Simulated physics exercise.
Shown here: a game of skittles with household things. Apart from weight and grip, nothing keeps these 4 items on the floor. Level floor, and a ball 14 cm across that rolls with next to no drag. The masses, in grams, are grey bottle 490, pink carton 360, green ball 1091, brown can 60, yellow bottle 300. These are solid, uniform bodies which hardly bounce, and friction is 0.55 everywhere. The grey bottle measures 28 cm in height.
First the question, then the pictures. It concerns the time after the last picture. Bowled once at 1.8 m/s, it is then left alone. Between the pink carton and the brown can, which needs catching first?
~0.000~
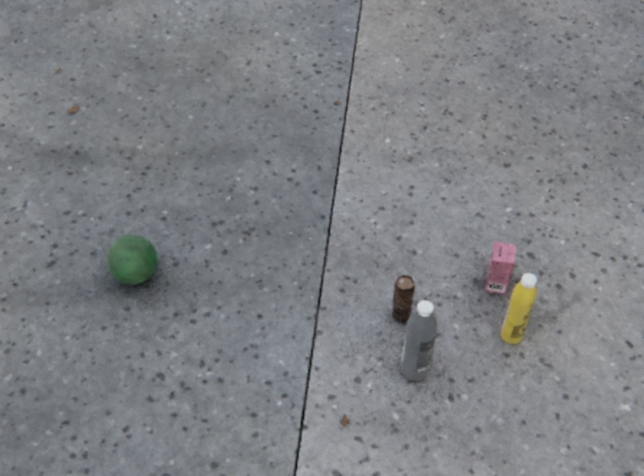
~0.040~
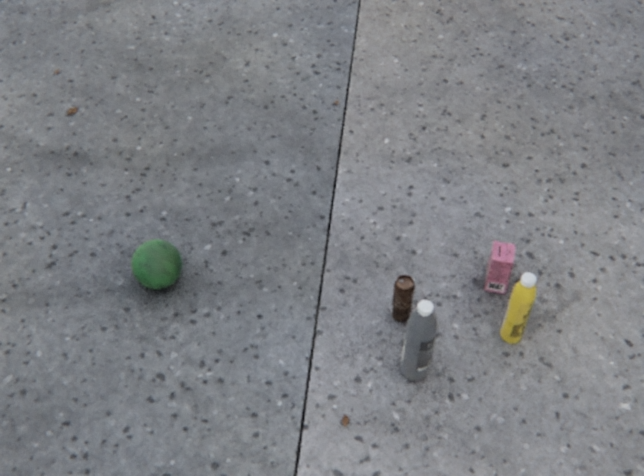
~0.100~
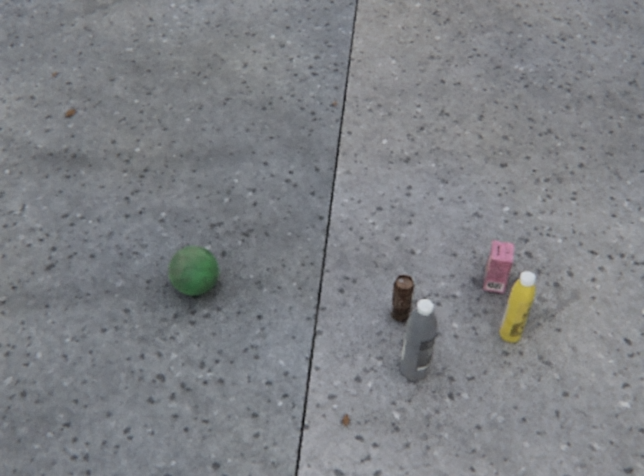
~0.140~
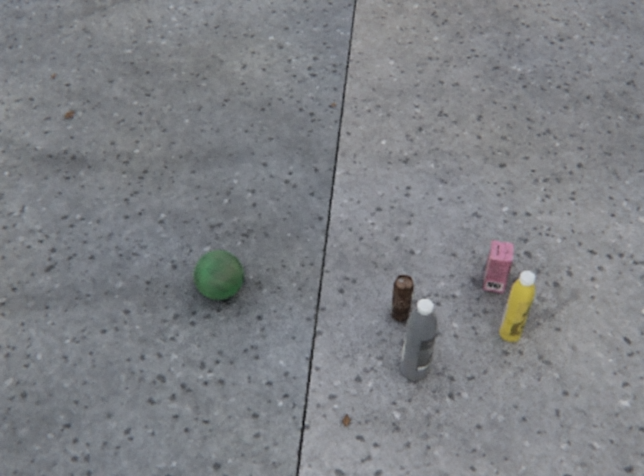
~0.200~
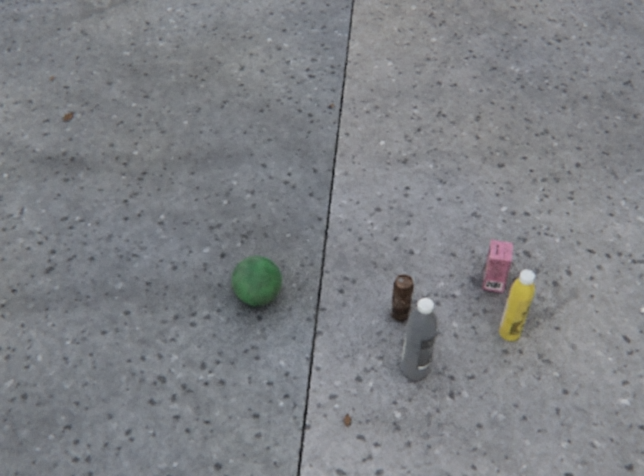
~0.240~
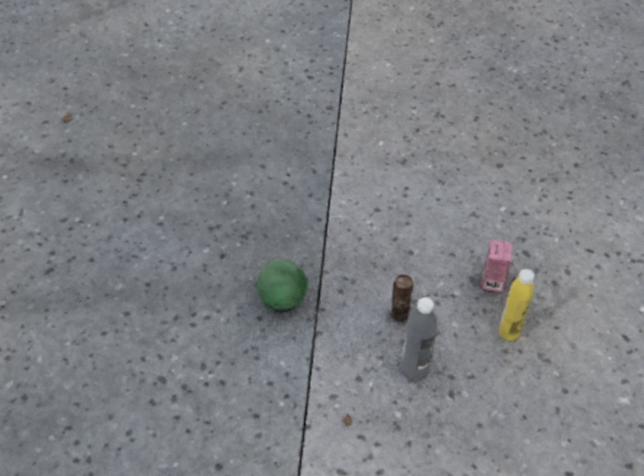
Of the two named, the second.
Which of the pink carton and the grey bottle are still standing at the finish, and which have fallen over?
In the last frame the pink carton remains up and the grey bottle remains up.
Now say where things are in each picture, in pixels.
The first frame shows ball 0 cm along; green ball (132, 260); pink carton (500, 268); brown can (403, 299).
The second frame shows ball 7 cm along; green ball (157, 264); grey bottle (420, 340).
The third frame shows ball 18 cm along; green ball (194, 271); grey bottle (420, 339).
The fourth frame shows ball 25 cm along; green ball (219, 275); grey bottle (420, 339).
The fifth frame shows ball 36 cm along; green ball (257, 281); grey bottle (420, 338).
The sixth frame shows ball 43 cm along; green ball (282, 285); pink carton (497, 266); brown can (402, 299).
Around 0.54 s, ball 93 cm along; green ball near (464, 308); brown can shifted 27 cm near (501, 309).
Around 0.74 s, ball 111 cm along; green ball near (532, 321); brown can at 55° to upright near (568, 298); yellow bottle at 21° to upright.
Around 0.94 s, ball 125 cm along; green ball near (587, 332); brown can on its side near (580, 300); yellow bottle on its side.
Finally (4.0 s), on their side or leaning hard on the floor, brown can and yellow bottle; the other 2 still in place (within 8 cm). Final places as that camera would see them, pink carton near (497, 266), brown can near (576, 290). Pink carton was never lost; brown can went at 0.72 s.
